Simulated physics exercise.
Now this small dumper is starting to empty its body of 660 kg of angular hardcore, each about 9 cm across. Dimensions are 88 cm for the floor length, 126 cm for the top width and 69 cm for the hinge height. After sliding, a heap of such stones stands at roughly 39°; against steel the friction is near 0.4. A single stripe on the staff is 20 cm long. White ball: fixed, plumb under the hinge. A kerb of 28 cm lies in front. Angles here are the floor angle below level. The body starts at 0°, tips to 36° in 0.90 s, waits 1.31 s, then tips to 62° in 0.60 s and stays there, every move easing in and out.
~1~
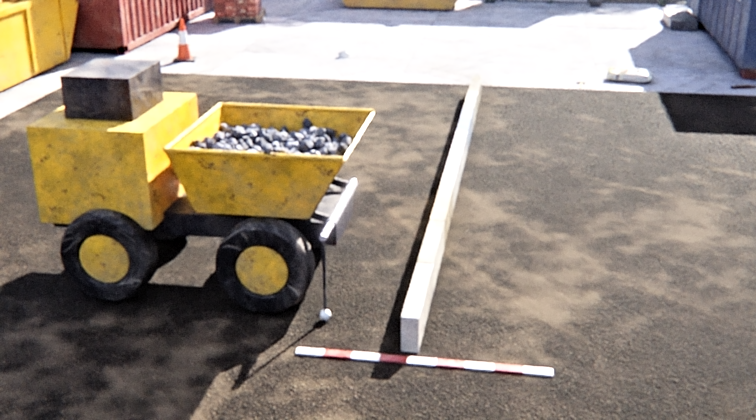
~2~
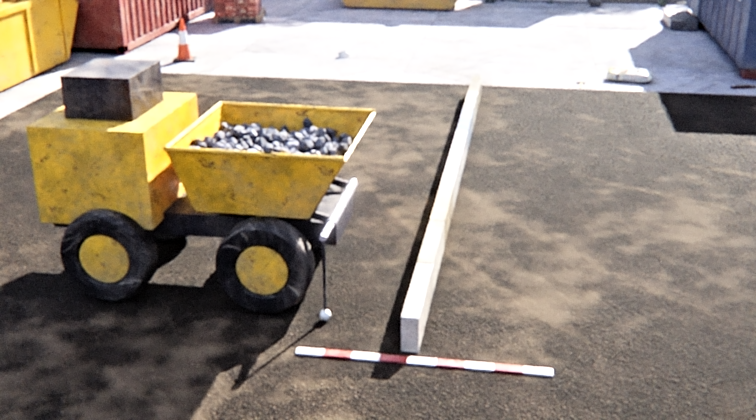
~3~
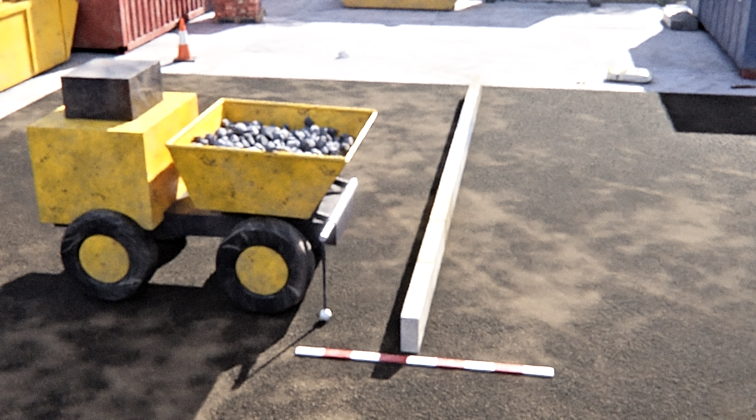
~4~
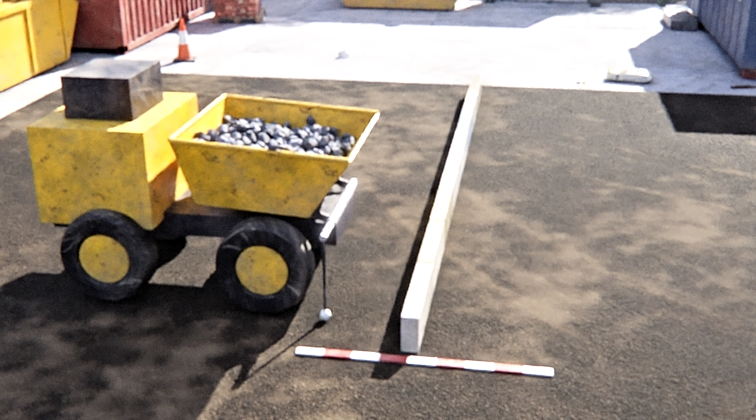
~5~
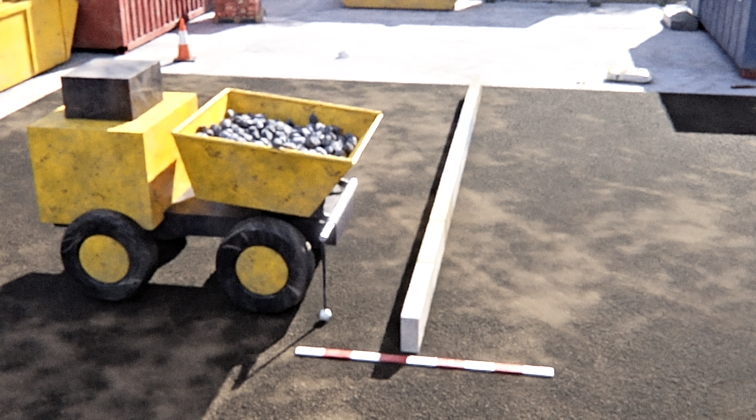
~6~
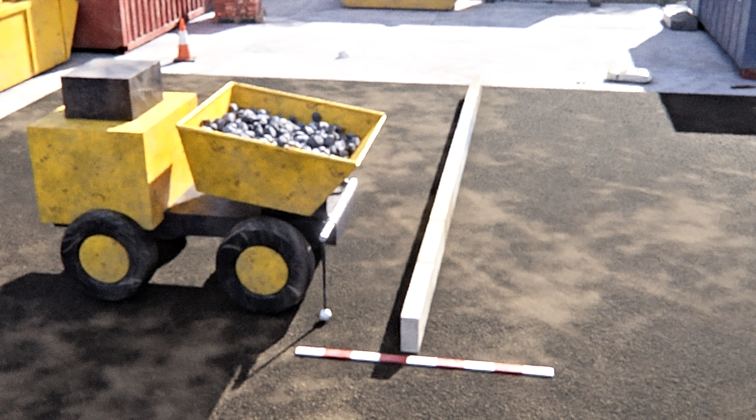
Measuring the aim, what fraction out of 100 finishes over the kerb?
Some 20 out of 100 finishes there.
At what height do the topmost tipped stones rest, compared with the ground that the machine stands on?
It rests some 36 cm higher than the ground the machine stands on.
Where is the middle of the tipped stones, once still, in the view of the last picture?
The resting stones are centred at roughly (471, 292).
A little later the floor is at 31°; 100 % in the body; the foremost stones are at (361, 170).
Then the floor is at 36°; 100 % in the body; the foremost stones are at (367, 171).
Later still the floor is at 62°; 93 % in the body, 2 % on this side of the kerb, 5 % over the kerb; the foremost stones are at (456, 265).
In the end the floor is at 62°; 78 % in the body, 1 % on this side of the kerb, 21 % over the kerb; the foremost stones are at (566, 291).
